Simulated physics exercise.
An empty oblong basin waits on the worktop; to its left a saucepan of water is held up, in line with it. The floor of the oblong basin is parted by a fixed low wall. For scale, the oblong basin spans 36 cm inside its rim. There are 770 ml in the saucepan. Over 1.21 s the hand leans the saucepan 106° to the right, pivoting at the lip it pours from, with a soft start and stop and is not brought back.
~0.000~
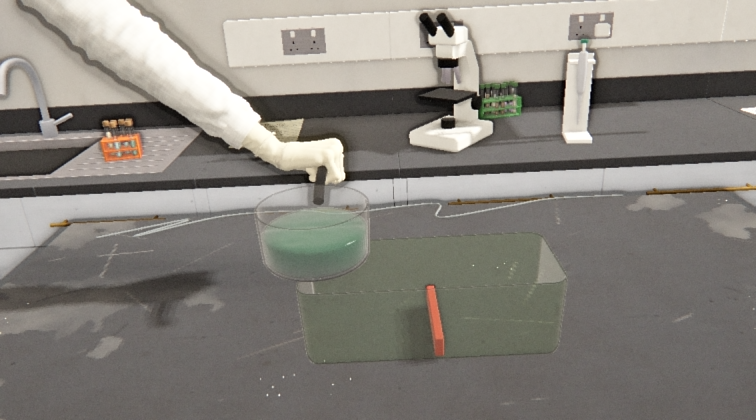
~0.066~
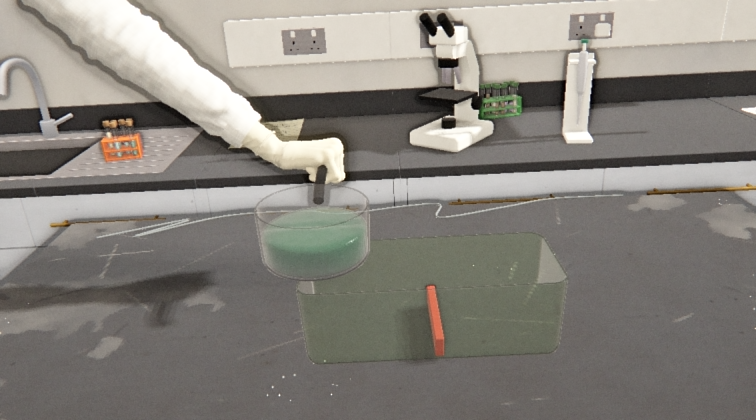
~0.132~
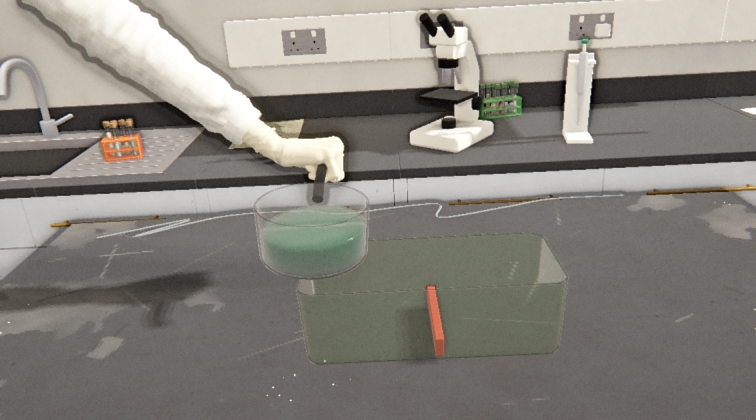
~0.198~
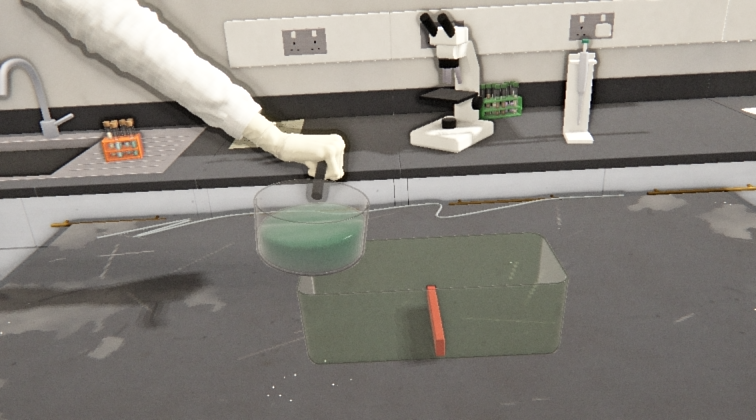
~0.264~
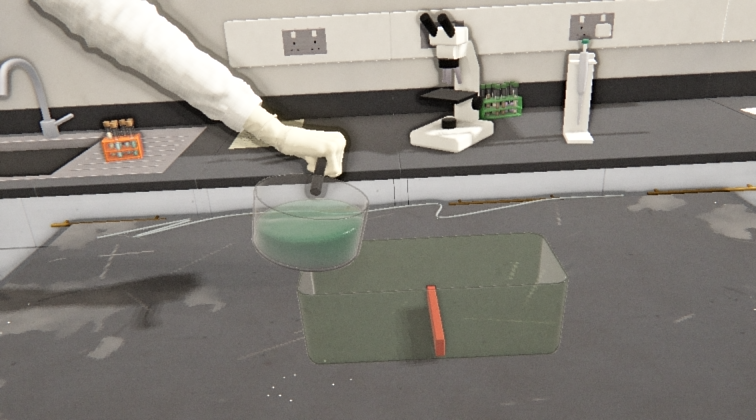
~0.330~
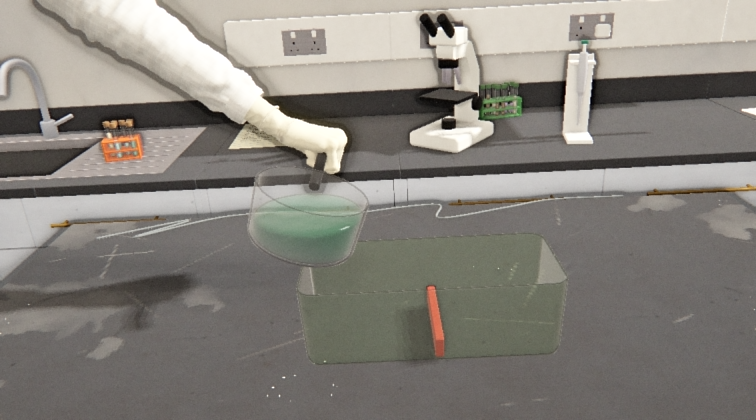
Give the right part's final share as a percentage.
The far part has some 68 per cent.
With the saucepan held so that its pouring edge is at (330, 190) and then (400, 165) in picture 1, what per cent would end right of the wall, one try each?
First 15, then 85 per cent.
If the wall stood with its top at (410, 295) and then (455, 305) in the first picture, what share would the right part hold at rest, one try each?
First 95, then 20 per cent.
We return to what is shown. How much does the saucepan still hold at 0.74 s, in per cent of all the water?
About 62 per cent.
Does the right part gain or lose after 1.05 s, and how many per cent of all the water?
It goes up by about 10.
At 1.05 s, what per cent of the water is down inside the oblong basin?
About 72 per cent.
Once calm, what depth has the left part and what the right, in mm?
Some 10 mm on the left and 22 mm on the right.
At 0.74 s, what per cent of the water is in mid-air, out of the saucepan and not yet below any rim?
Near 30 in a hundred.
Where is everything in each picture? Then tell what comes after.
It leans 0°; its right rim is at (368, 204); the water meets the walls at (262, 229) and (367, 223); the oblong basin's rim runs from (302, 268) to (554, 256); the wall's top is at (435, 312), in the first frame.
It leans 1°; its right rim is at (368, 204); the water meets the walls at (262, 229) and (367, 223), in the second frame.
It leans 3°; its right rim is at (368, 204); the water meets the walls at (261, 228) and (366, 221), in the third frame.
It leans 7°; its right rim is at (369, 204); the water meets the walls at (259, 224) and (365, 218), in the fourth frame.
It leans 12°; its right rim is at (368, 205); the water meets the walls at (256, 219) and (364, 215), in the fifth frame.
It leans 18°; its right rim is at (368, 205); the water meets the walls at (253, 213) and (363, 210), in the sixth frame.
After 0.74 s the tilt is 72° and 62 per cent is still to pour, 7 is left of the wall and 0 right of it.
After 1.05 s the tilt is 101° and 12 per cent is still to pour, 15 is left of the wall and 58 right of it.
After 1.37 s the tilt is 106° and 0 per cent is still to pour, 22 is left of the wall and 76 right of it.
After 1.71 s the tilt is 106° and 0 per cent is still to pour, 31 is left of the wall and 69 right of it.
In the end 31 per cent lies left of the wall, 68 right of it and 1 outside.
